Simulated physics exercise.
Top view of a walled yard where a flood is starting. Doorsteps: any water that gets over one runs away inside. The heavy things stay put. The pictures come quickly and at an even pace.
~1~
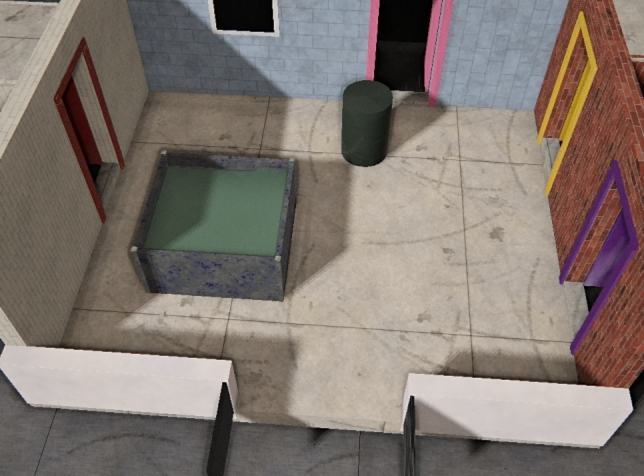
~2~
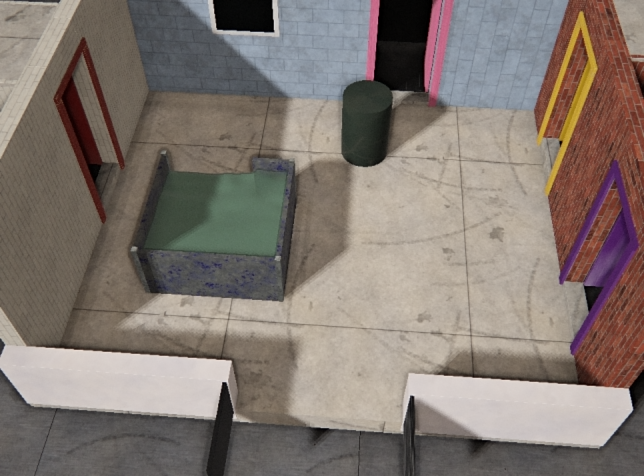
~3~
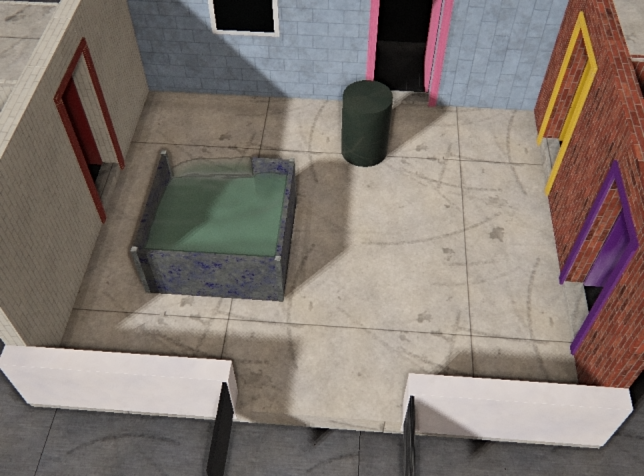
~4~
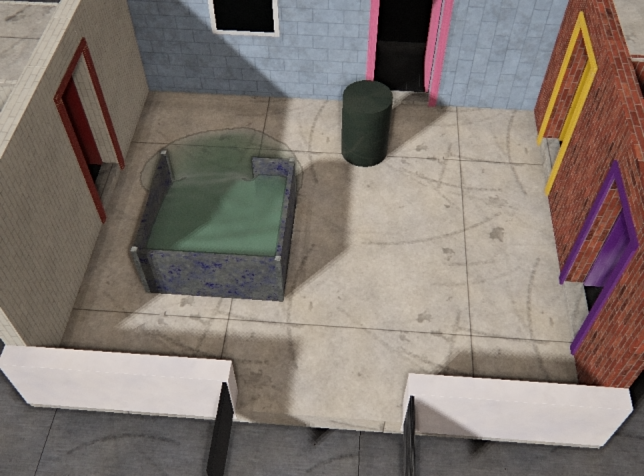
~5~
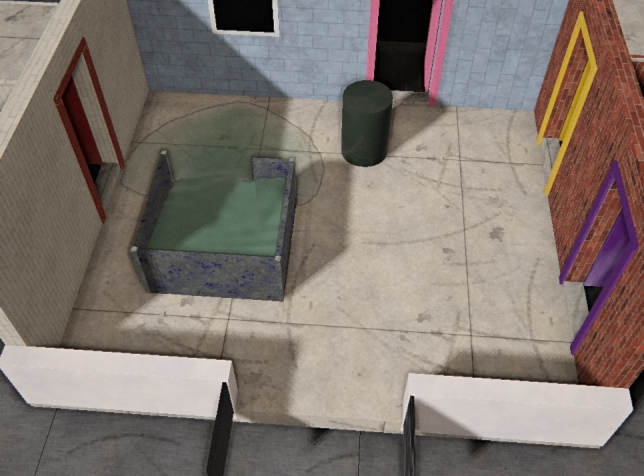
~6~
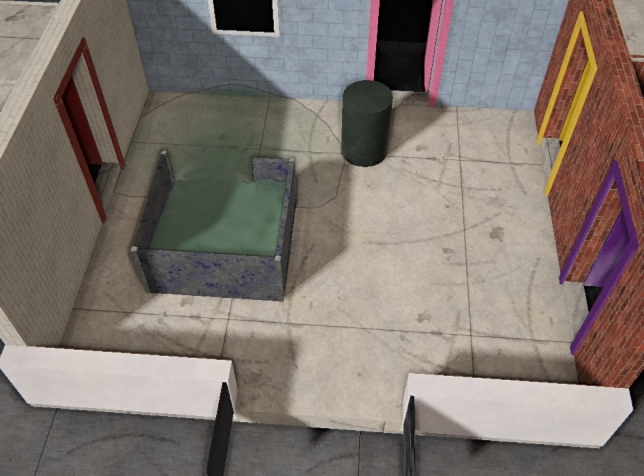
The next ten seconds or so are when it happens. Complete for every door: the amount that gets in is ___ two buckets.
Yellow door: At most; purple door: At most; pink door: More than; red door: At most.
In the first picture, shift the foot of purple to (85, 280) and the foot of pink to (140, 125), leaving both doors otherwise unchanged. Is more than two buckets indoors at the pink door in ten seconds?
Result - pink door exceeds the limit.
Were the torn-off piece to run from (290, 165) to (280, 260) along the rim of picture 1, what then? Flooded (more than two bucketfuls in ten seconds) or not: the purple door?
Result - purple door: Beyond the limit.
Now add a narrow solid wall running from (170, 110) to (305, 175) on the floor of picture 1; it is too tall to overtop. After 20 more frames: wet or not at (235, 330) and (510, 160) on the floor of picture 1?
Not wet, soaked.
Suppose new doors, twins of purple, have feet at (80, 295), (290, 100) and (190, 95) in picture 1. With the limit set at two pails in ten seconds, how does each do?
Result, in listed order - doesn't reach the limit, gets past the limit, gets past the limit.
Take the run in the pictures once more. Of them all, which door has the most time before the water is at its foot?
Answer - the purple-painted one.
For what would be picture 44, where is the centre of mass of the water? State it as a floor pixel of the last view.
Estimate: (303, 204).
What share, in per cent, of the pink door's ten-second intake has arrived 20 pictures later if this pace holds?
Estimate: Roughly 25 %.
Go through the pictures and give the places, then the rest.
Still water in the water tank at (218, 208), in the first frame.
The front is at a hidden place, out from the gap on the water tank's far side, in the second frame.
The front is at a hidden place, out from the gap on the water tank's far side, in the third frame.
The front is at (256, 134), out from the gap on the water tank's far side, in the fourth frame.
Water pours out on the water tank's far side and has run to (250, 107), in the fifth frame.
The front is at (193, 94), out from the gap on the water tank's far side, in the sixth frame.
A moment on, water covers 20 % of the floor; the yellow door not reached, the purple door not reached, the pink door wet at the sill, nothing in, the red door wet at the sill, nothing in.
Next, water covers 30 % of the floor; the yellow door not reached, the purple door not reached, the pink door under two buckets in, the red door wet at the sill, nothing in.
Then, water covers 50 % of the floor; the yellow door wet at the sill, nothing in, the purple door not reached, the pink door under two buckets in, the red door wet at the sill, nothing in.
Later, water covers 95 % of the floor; the yellow door wet at the sill, nothing in, the purple door wet at the sill, nothing in, the pink door over two buckets in, the red door wet at the sill, nothing in.
In the end, water covers 100 % of the floor; the yellow door wet at the sill, nothing in, the purple door wet at the sill, nothing in, the pink door over two buckets in, the red door wet at the sill, nothing in.
